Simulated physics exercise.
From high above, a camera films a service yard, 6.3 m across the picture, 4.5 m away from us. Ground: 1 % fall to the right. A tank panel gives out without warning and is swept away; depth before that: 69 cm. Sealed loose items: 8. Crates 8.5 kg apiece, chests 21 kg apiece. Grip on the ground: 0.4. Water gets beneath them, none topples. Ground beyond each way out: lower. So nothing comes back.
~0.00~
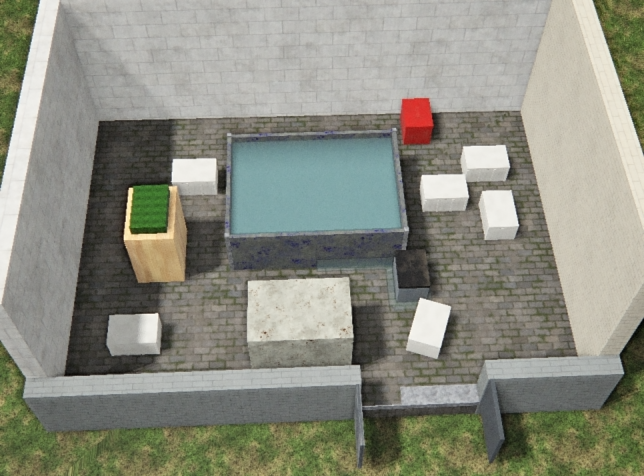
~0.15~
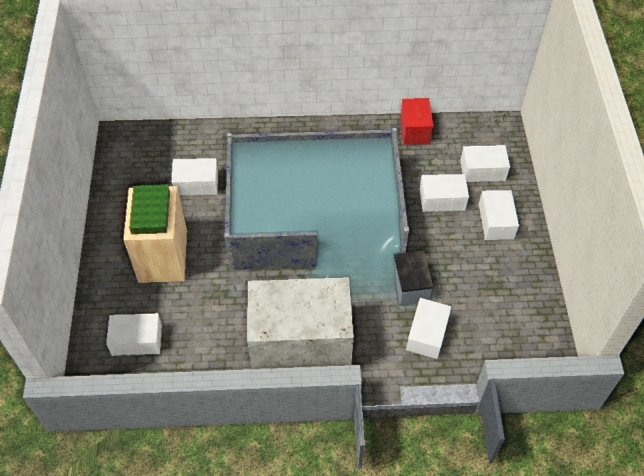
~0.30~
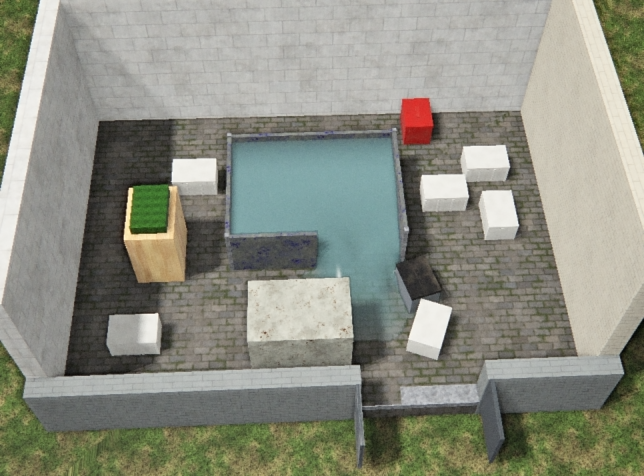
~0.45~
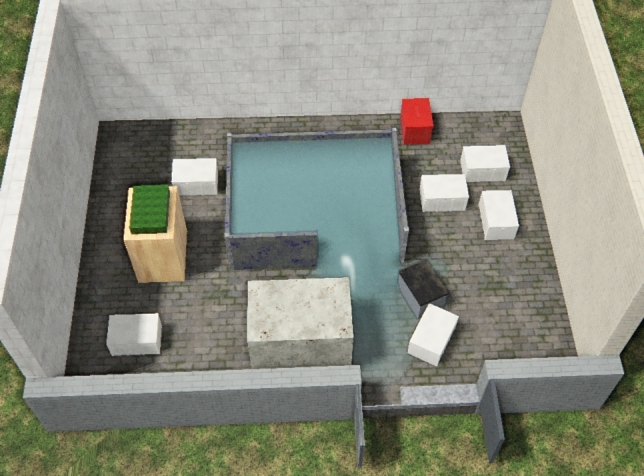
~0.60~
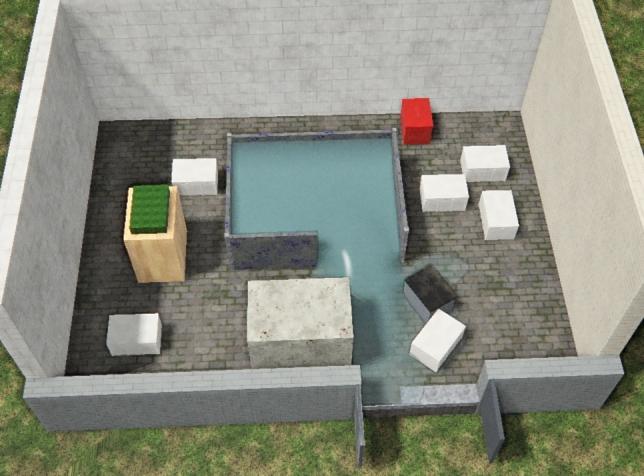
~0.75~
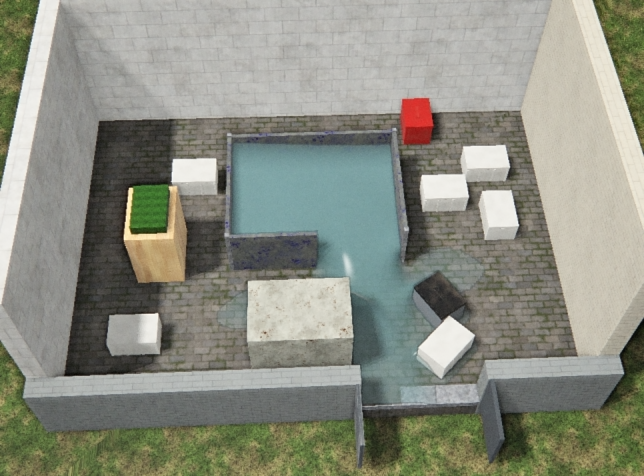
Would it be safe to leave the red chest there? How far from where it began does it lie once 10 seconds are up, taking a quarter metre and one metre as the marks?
Once 10 seconds are up it lies within a quarter metre of where it began.
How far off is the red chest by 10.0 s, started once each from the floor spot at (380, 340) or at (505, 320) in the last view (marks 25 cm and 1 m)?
Spot one - it is swept away; spot two - it is swept away.
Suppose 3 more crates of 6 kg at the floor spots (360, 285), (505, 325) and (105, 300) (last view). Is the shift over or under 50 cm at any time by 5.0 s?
Going through them in the order asked, they come out clear of the mark, clear of the mark and clear of the mark.
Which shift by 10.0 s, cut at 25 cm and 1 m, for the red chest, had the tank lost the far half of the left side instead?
The red chest simply gets swept away.
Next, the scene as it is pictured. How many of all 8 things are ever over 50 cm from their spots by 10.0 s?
That adds up to 7.
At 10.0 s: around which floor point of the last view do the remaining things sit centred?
Centre of the remaining things: Roughly (377, 208).
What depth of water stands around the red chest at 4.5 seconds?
Somewhere close to 0 cm.
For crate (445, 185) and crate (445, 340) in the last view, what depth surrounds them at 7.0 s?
Around 5 cm and 12 cm.
After 2.0 s the red chest is near (417, 112), 0.0 m from its start, aground; 0 of 8 are out; 1 afloat.
After 4.5 s the red chest is near (417, 112), 0.0 m from its start, aground; 0 of 8 are out; 2 afloat.
After 7.0 s the red chest is near (414, 113), 0.1 m from its start, aground; 0 of 8 are out; 5 afloat.
After 10.0 s the red chest is near (412, 113), 0.1 m from its start, aground; 0 of 8 are out; 6 afloat.
